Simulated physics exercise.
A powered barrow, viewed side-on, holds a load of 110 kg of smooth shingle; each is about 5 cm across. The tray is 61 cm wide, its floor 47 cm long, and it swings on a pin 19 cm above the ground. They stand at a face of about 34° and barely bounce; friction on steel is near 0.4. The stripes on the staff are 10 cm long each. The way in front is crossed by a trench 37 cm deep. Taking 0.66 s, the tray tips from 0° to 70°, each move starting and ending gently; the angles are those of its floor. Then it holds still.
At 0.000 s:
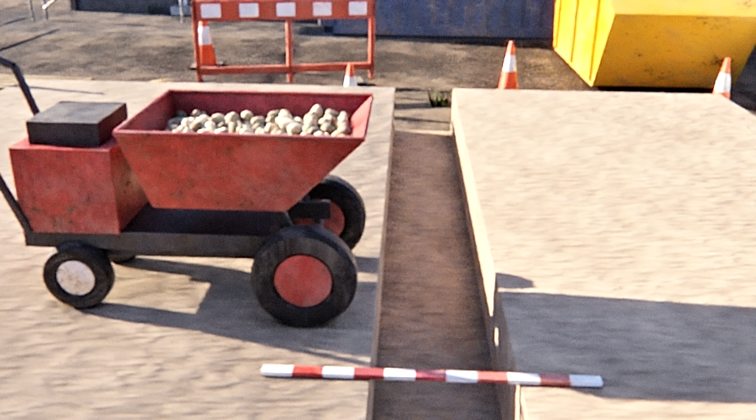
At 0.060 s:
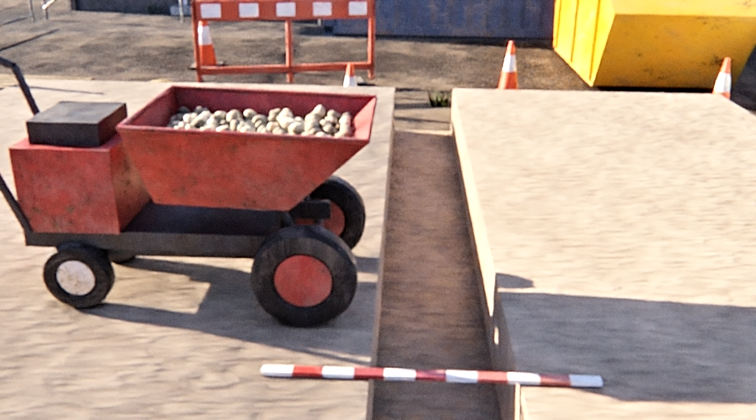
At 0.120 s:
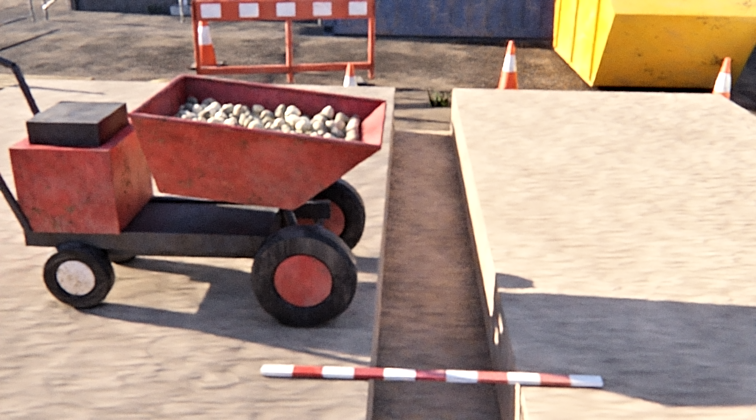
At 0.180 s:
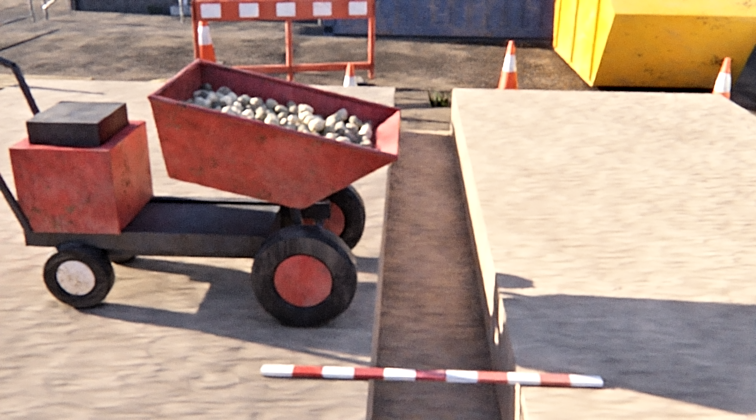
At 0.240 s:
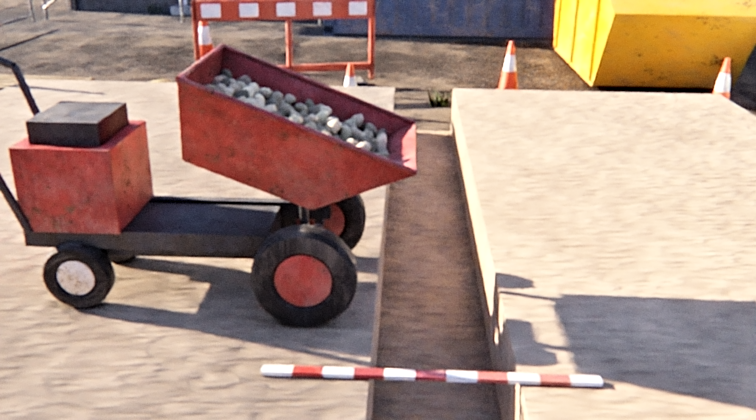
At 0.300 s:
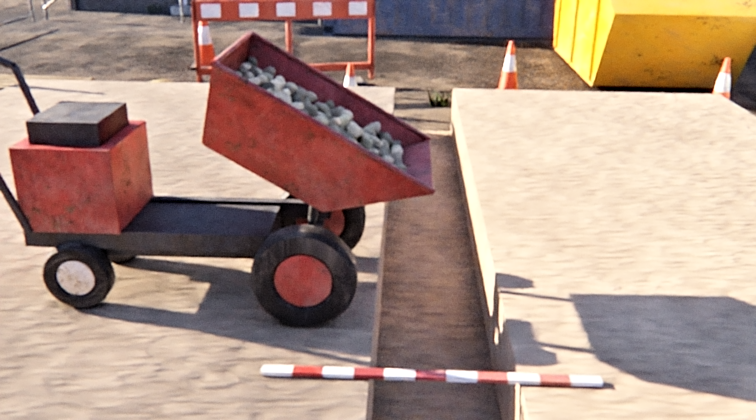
At first, a red powered barrow stands beside a trench with its tray level, holding a load of smooth, pale stones. The tray then swings up slowly, its back end rising and its front lip lowering to the right over the trench, until it slopes clearly, while the wheels stay still.
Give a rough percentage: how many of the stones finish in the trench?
32 %.
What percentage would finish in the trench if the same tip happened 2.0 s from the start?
50 per cent.
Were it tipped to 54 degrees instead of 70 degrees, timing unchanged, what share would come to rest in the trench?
Some 45% would finish there.
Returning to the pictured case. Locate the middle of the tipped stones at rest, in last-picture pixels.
The stones end up centred near (551, 291).
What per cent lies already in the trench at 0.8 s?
Some 15 per cent of the load by that point.
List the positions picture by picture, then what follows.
In the first frame, lip at (364, 140), floor tilted 0°, highest stones at (283, 124).
In the second frame, lip at (369, 142), floor tilted 2°, highest stones at (222, 119); the stones move at 0.4 m/s on average.
In the third frame, lip at (381, 147), floor tilted 6°, highest stones at (214, 111); the stones move at 0.7 m/s on average.
In the fourth frame, lip at (397, 158), floor tilted 13°, highest stones at (221, 98); the stones move at 1.0 m/s on average.
In the fifth frame, the tray is at 21°, its lip at (416, 173); the top of the load is at (227, 84); the stones move at 1.2 m/s on average.
In the sixth frame, the tray is at 30°, its lip at (434, 192); the top of the load is at (249, 72); the stones move at 1.3 m/s on average.
After 0.5 s the floor is at 60°; 100 % in the tray; the foremost stones are at (452, 232).
After 0.8 s the floor is at 70°; 65 % in the tray, 13 % in the trench, 22 % past the trench; the foremost stones are at (552, 291).
After 1.1 s the floor is at 70°; 8 % in the tray, 26 % in the trench, 66 % past the trench; the foremost stones are at (749, 306).
After 3.1 s the floor is at 70°; 0 % in the tray, 32 % in the trench, 68 % past the trench; the foremost stones are past the picture's edge.
